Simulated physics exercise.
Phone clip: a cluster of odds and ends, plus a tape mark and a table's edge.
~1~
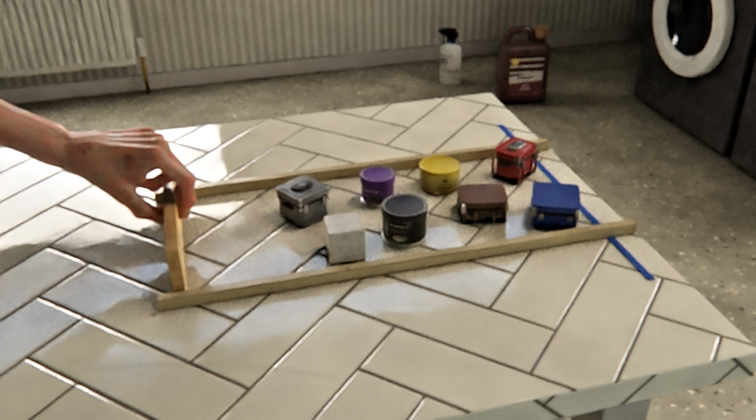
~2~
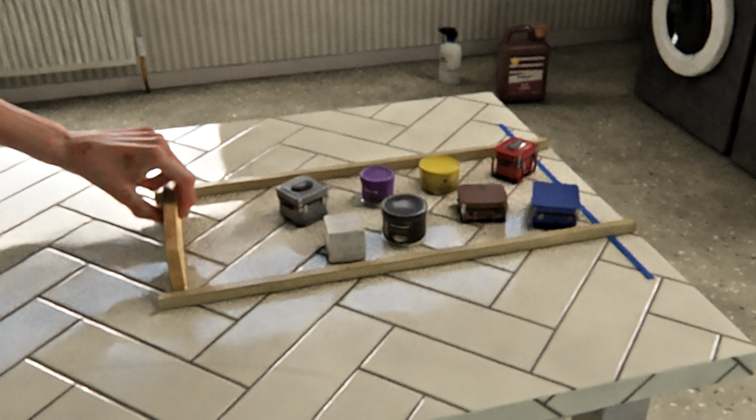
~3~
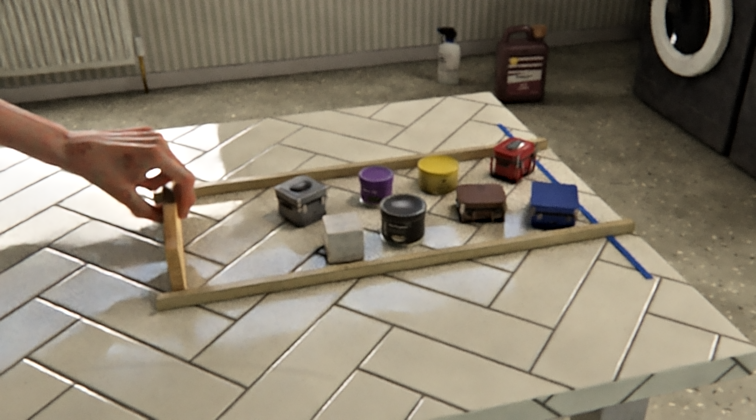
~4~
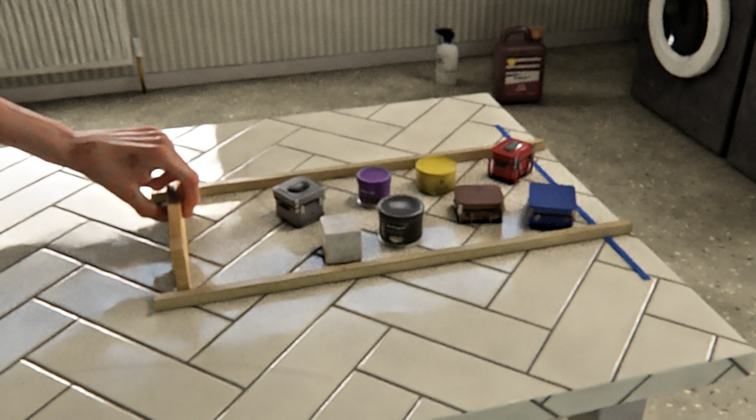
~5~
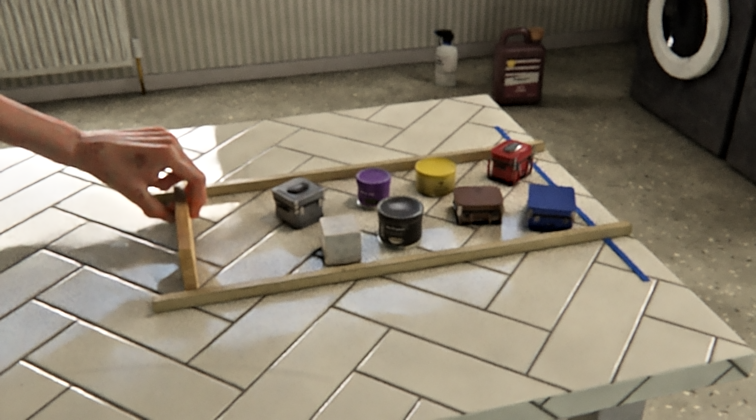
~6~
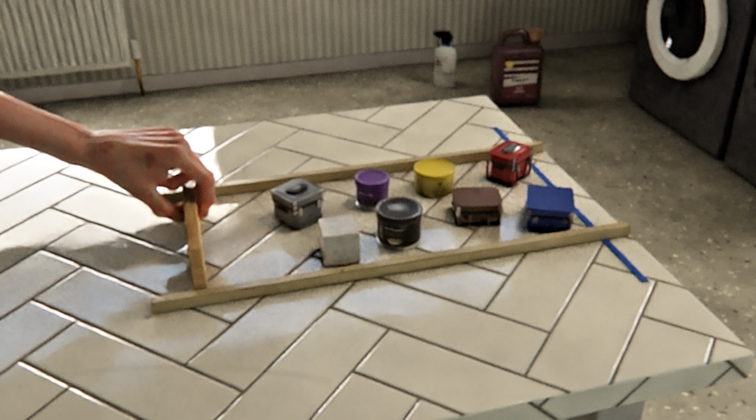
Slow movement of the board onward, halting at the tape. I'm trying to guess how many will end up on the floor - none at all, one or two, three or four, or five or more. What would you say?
Spilled: More than four.
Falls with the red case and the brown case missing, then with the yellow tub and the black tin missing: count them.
3 in the first try, 3 in the second.
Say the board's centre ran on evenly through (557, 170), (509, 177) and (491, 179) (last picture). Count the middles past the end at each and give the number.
Middles past end - pos 1: 5, pos 2: 1, pos 3: 0.
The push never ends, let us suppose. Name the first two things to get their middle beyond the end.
In order: The blue case, the brown case.
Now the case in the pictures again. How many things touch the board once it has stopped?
3 in contact.
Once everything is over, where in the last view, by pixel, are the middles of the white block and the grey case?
The white block stops around (599, 201); the grey case around (569, 170).
Soon after, none off yet; blue case at rest near (549, 209); red case at rest near (509, 163); brown case at rest near (477, 207).
After that, none off yet; blue case moving near (562, 209); red case at rest near (517, 161); brown case displaced about its own width near (520, 191).
In the end, the number that fall off is five or more; gone, purple pot, black tin, brown case, red case and blue case.
